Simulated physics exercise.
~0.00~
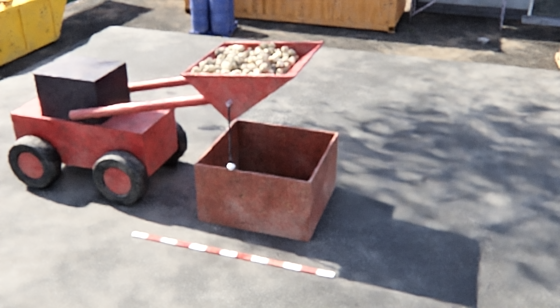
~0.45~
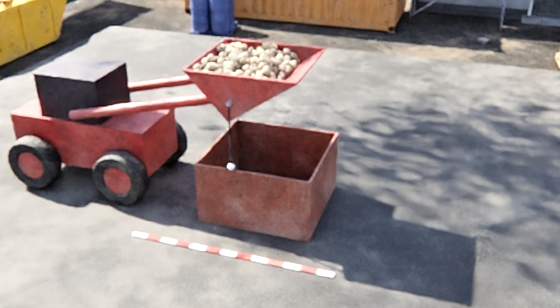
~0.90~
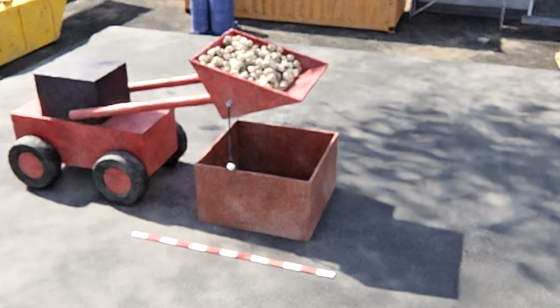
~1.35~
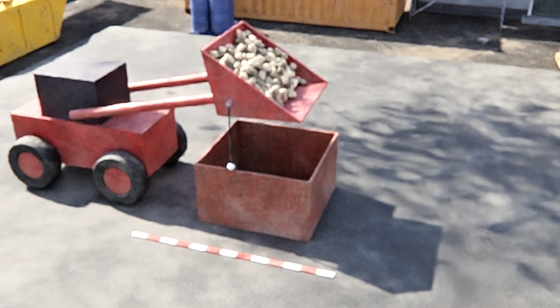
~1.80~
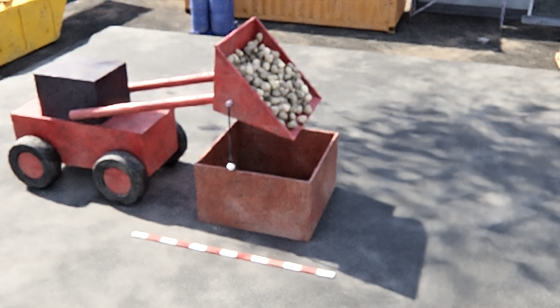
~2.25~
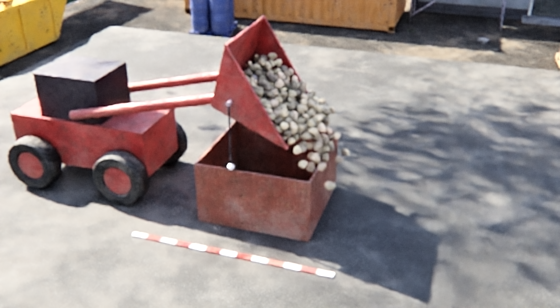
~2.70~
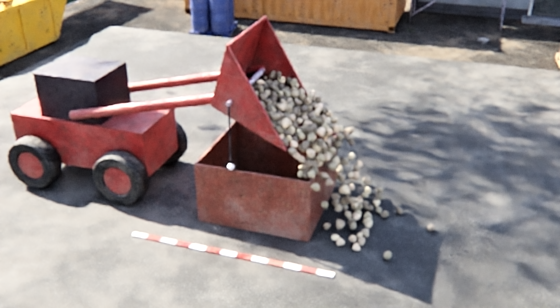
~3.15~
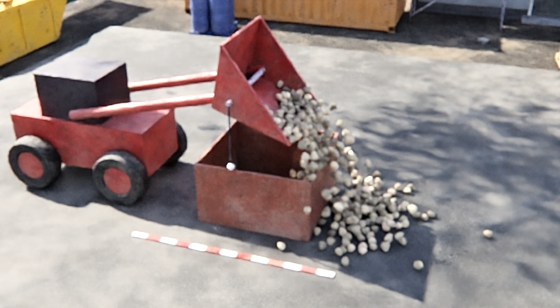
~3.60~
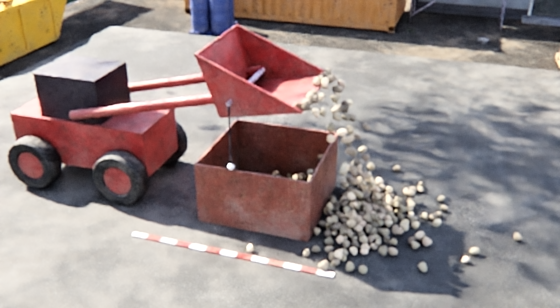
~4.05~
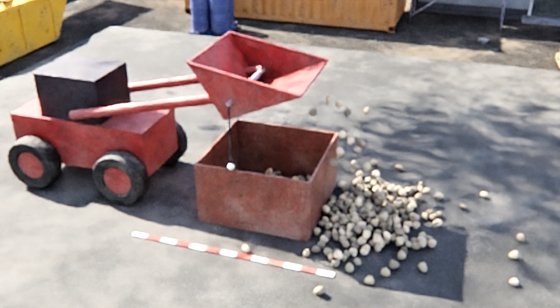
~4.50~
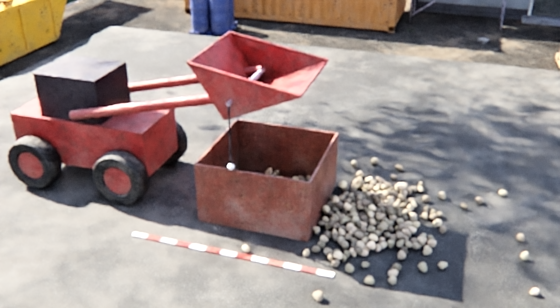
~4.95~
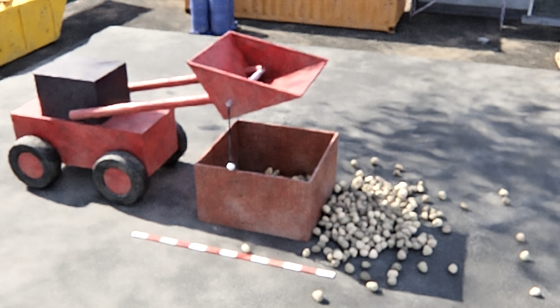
A red loader tips its bucket of stones, and most spill beside the open bin.
